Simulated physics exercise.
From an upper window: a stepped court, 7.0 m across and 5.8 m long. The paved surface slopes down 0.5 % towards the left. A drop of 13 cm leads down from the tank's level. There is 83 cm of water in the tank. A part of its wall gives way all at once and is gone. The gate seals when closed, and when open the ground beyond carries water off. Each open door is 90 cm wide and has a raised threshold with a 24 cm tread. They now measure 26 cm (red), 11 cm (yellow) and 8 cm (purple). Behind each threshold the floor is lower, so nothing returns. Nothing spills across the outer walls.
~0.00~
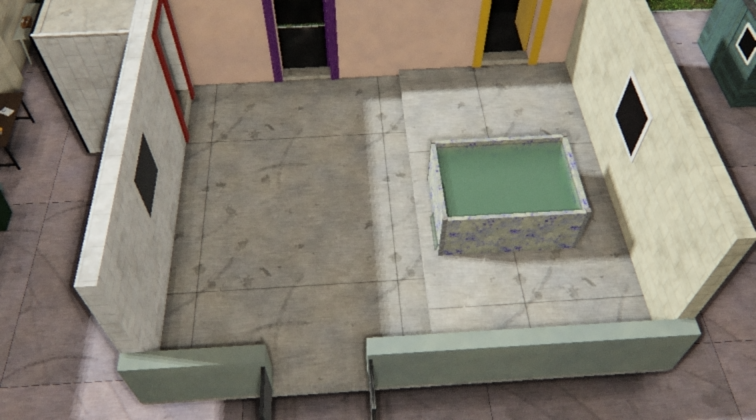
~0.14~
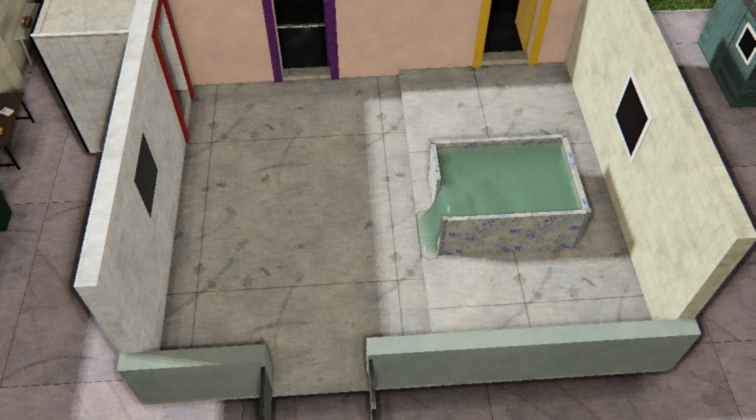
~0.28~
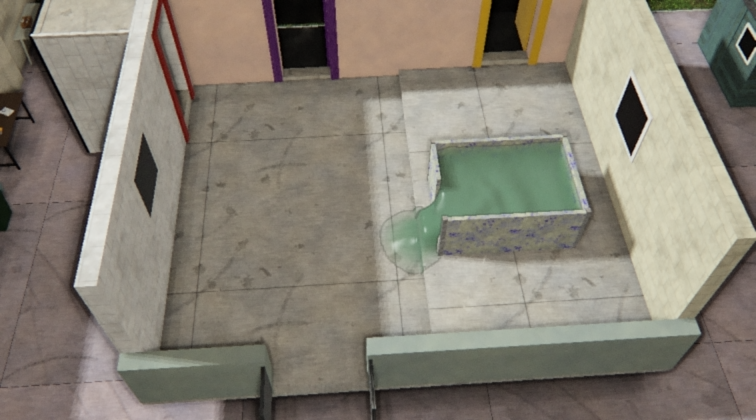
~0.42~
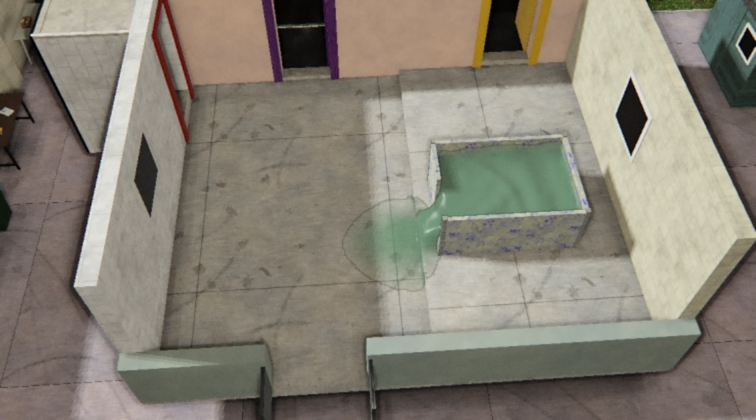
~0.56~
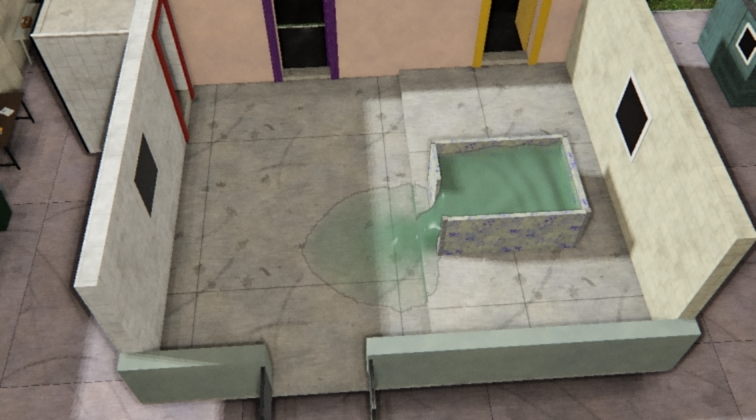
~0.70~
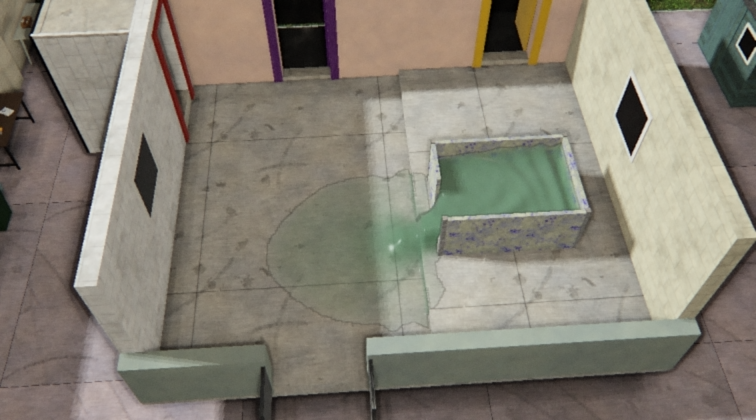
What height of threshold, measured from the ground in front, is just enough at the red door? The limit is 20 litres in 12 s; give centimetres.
Close to 10.5 cm is just enough.
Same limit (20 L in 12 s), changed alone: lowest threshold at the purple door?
Roughly 6.0 cm at purple.
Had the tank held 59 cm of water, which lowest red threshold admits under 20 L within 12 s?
Then roughly 6.5 cm.
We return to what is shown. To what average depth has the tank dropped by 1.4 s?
Roughly 56 cm on average.
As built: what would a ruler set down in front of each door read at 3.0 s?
Depths in cm: Red 9, yellow 0, purple 0.
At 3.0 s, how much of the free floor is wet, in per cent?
Some 45 per cent of it.
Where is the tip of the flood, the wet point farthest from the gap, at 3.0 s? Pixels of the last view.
Around (194, 86).
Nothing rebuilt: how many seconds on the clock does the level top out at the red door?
Around 7.0 s.
After 1.4 s water covers 35 % of the floor, deepest (41 cm) near (428, 237); it has not reached the red door.
After 3.0 s water covers 45 % of the floor, deepest (28 cm) near (194, 86); 9 cm at the red door, 0 litres in over its 26 cm threshold.
After 12.0 s water covers 60 % of the floor, deepest (16 cm) near (163, 331); 8 cm at the red door, 0 litres in over its 26 cm threshold.
At the red door as built, the water arrived by 2.1 s and peaked near 14 cm at 6.8 s.
Run again over the same 12 s with other heights there, 30 litres in over 9.5 cm, 7 litres over 12.5 cm. The limit of 20 litres is kept from about 10.5 cm up.
